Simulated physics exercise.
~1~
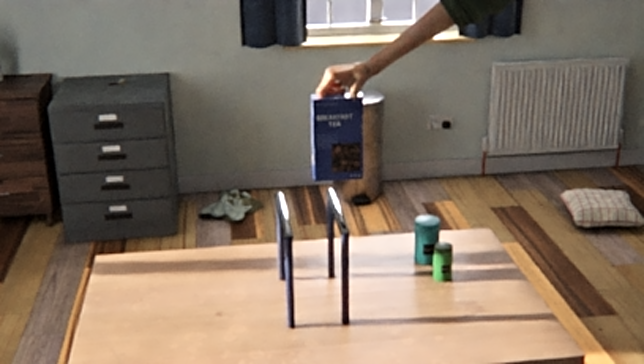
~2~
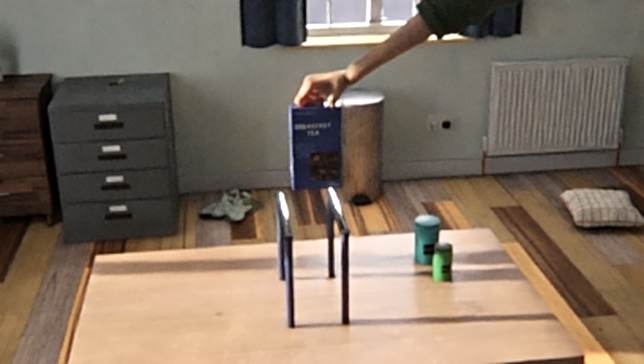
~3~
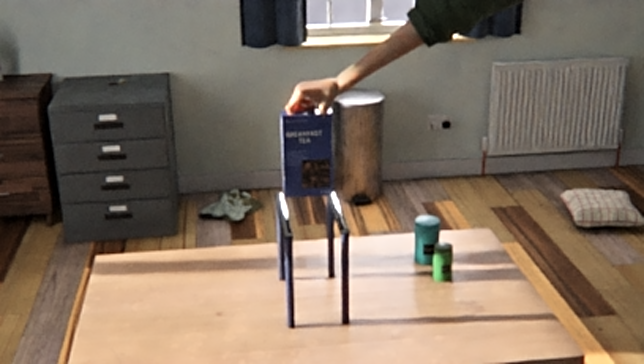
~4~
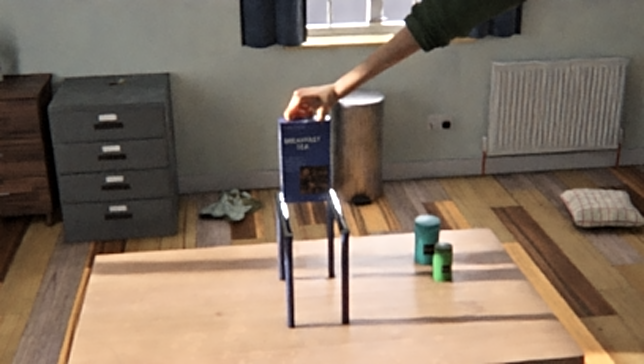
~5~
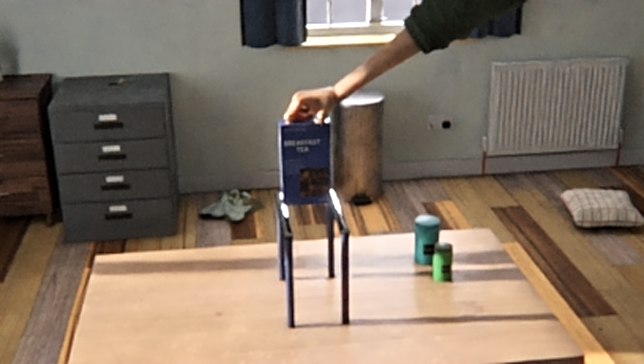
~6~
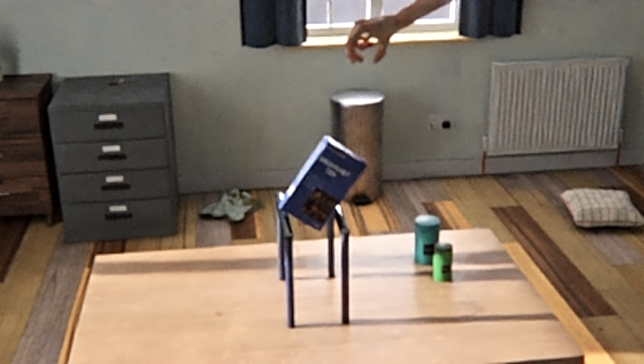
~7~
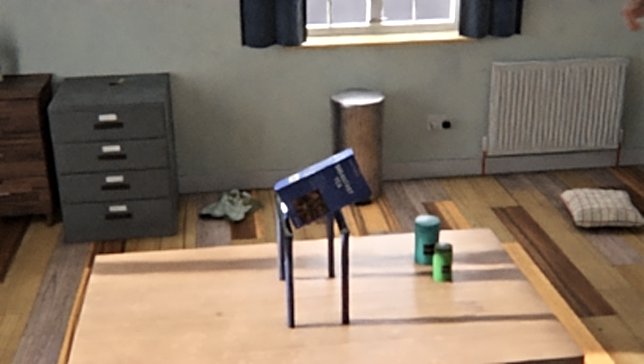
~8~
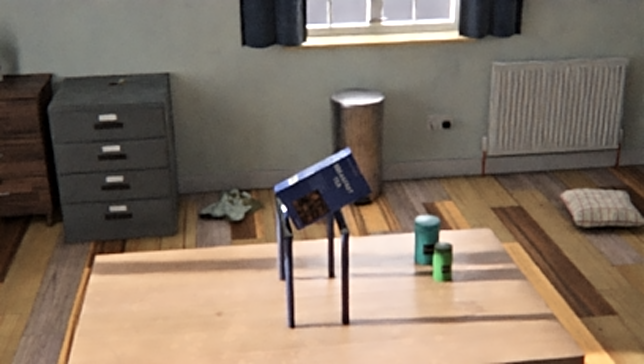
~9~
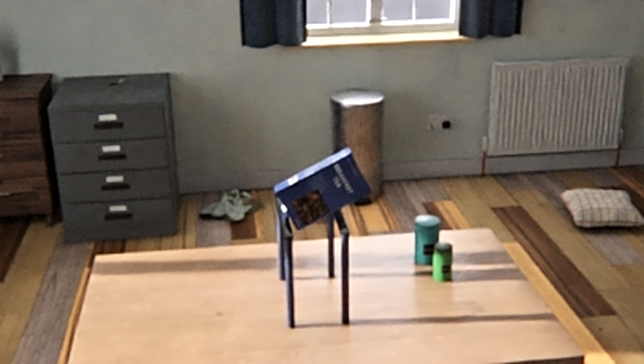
A blue packet of breakfast tea hangs upright from a hand above two dark, narrow supports on a wooden table, with a turquoise jar and a smaller green shaker standing to the right. The hand carries the packet left, then lowers it until it sits over the supports, and holds it there briefly. The fingers let go and the hand draws back as the packet tips over to the right. It leans further, coming to rest slanted on its side across the tops of the supports. It stays lodged there, while the jar and shaker remain in place.
